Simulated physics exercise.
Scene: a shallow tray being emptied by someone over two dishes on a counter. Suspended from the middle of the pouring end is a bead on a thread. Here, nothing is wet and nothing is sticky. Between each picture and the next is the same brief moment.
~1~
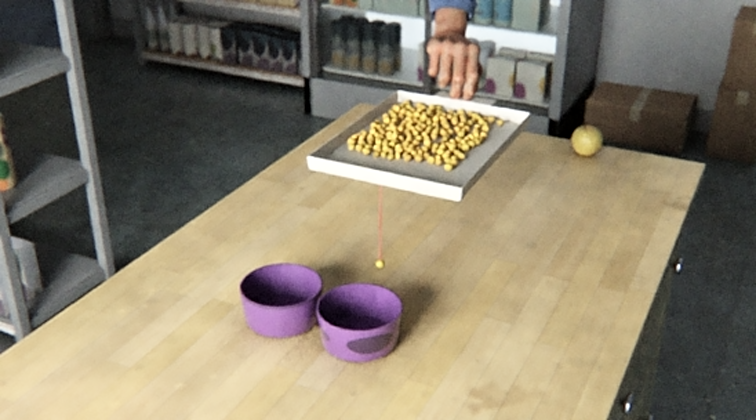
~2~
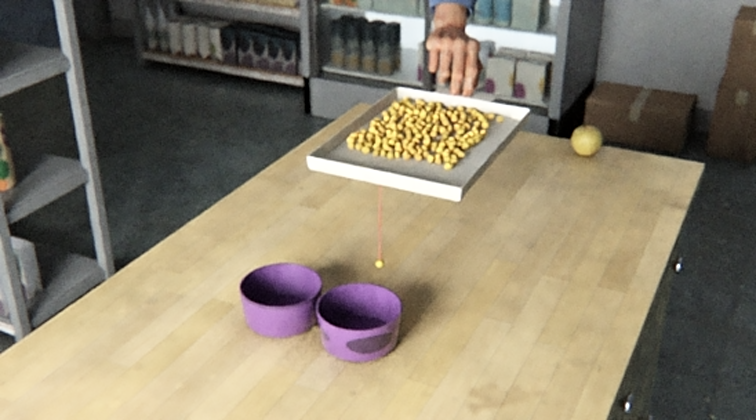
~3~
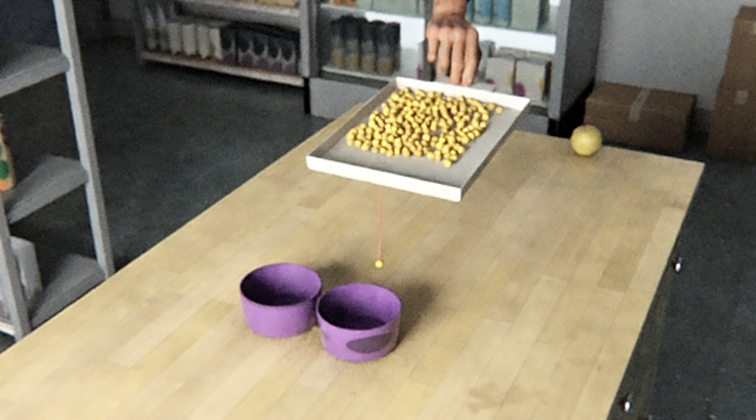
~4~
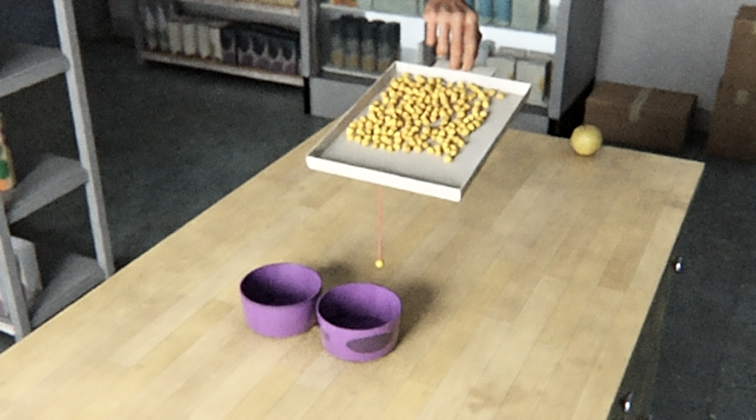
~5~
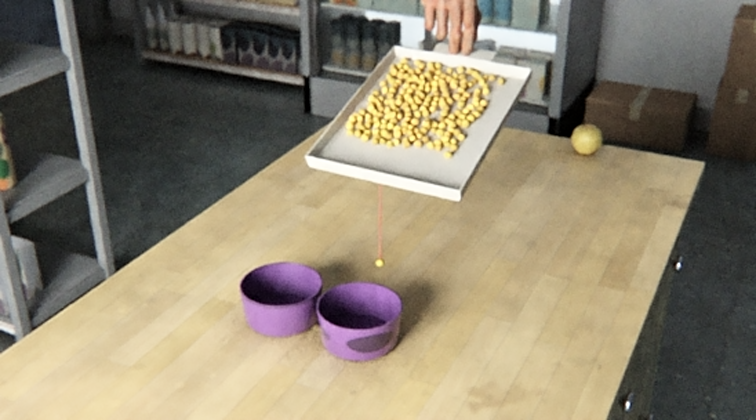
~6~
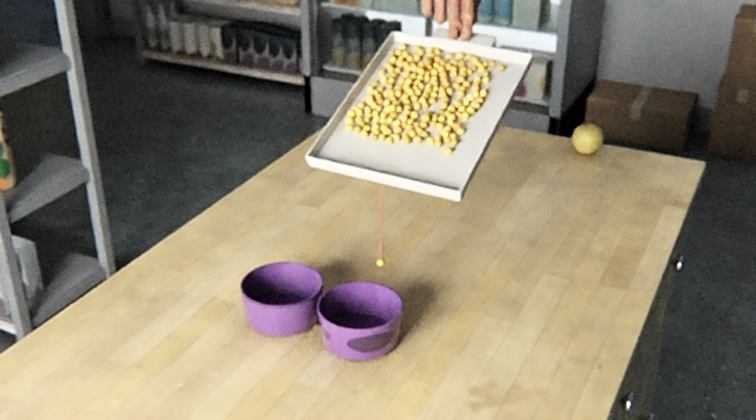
A hand raising the far end of a shallow tray of yellow puffed balls, tilting it toward two purple dishes on a wooden counter.
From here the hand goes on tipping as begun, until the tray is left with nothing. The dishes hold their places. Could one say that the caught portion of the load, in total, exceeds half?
Yes, it exceeds half.
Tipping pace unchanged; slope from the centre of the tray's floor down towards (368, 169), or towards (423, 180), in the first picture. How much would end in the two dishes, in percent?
Lab note: Try 1 = 50 %, try 2 = 30 %.
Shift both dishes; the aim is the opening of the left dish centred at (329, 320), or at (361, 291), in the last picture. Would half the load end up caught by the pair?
Result, first setup: The minor share; second setup: The bulk.
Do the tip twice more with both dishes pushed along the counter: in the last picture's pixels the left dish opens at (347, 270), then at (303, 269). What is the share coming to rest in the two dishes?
Some 40 percent in the first case, 50 percent in the second.
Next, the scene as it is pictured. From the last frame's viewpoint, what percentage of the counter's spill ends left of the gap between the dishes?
10 per cent or thereabouts.
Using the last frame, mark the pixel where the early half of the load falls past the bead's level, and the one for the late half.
The opening part goes through (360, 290); what follows goes through (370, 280).
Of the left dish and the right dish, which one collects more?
That's going to be the right-positioned one.
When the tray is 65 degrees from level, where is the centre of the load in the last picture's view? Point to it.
Check around (383, 161) in the last picture.
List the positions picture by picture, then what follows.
In the first picture, corners of the pouring end near (310, 156) and (460, 187), level; middle of the load near (420, 131), puffed corn balls; left dish near (260, 318); right dish near (340, 342); bead on its thread near (380, 264).
In the second picture, corners of the pouring end near (309, 156) and (460, 187), level; middle of the load near (420, 129).
In the third picture, corners of the pouring end near (309, 156) and (459, 188), tipped barely, level across its low end; middle of the load near (419, 122).
In the fourth picture, corners of the pouring end near (308, 156) and (459, 189), tipped a little, level across its low end; middle of the load near (419, 112).
In the fifth picture, corners of the pouring end near (308, 155) and (459, 190), tipped clearly, level across its low end; middle of the load near (419, 102).
In the sixth picture, corners of the pouring end near (308, 155) and (459, 191), tipped clearly, level across its low end; middle of the load near (418, 93); left dish near (261, 317); right dish near (341, 341).
Shortly afterwards, tray tipped steeply; all but a few on the tray; only a few in the air.
Next, tray tipped past a quarter turn; the bulk on the tray; a little in the right dish; a little in the left dish; a little outside both; only a few in the air.
Some moments later, tray tipped past a quarter turn; near half in the right dish; near a quarter in the left dish; near a third outside both.
In the end, tray tipped past a quarter turn; near half in the right dish; near a quarter in the left dish; near a third outside both.
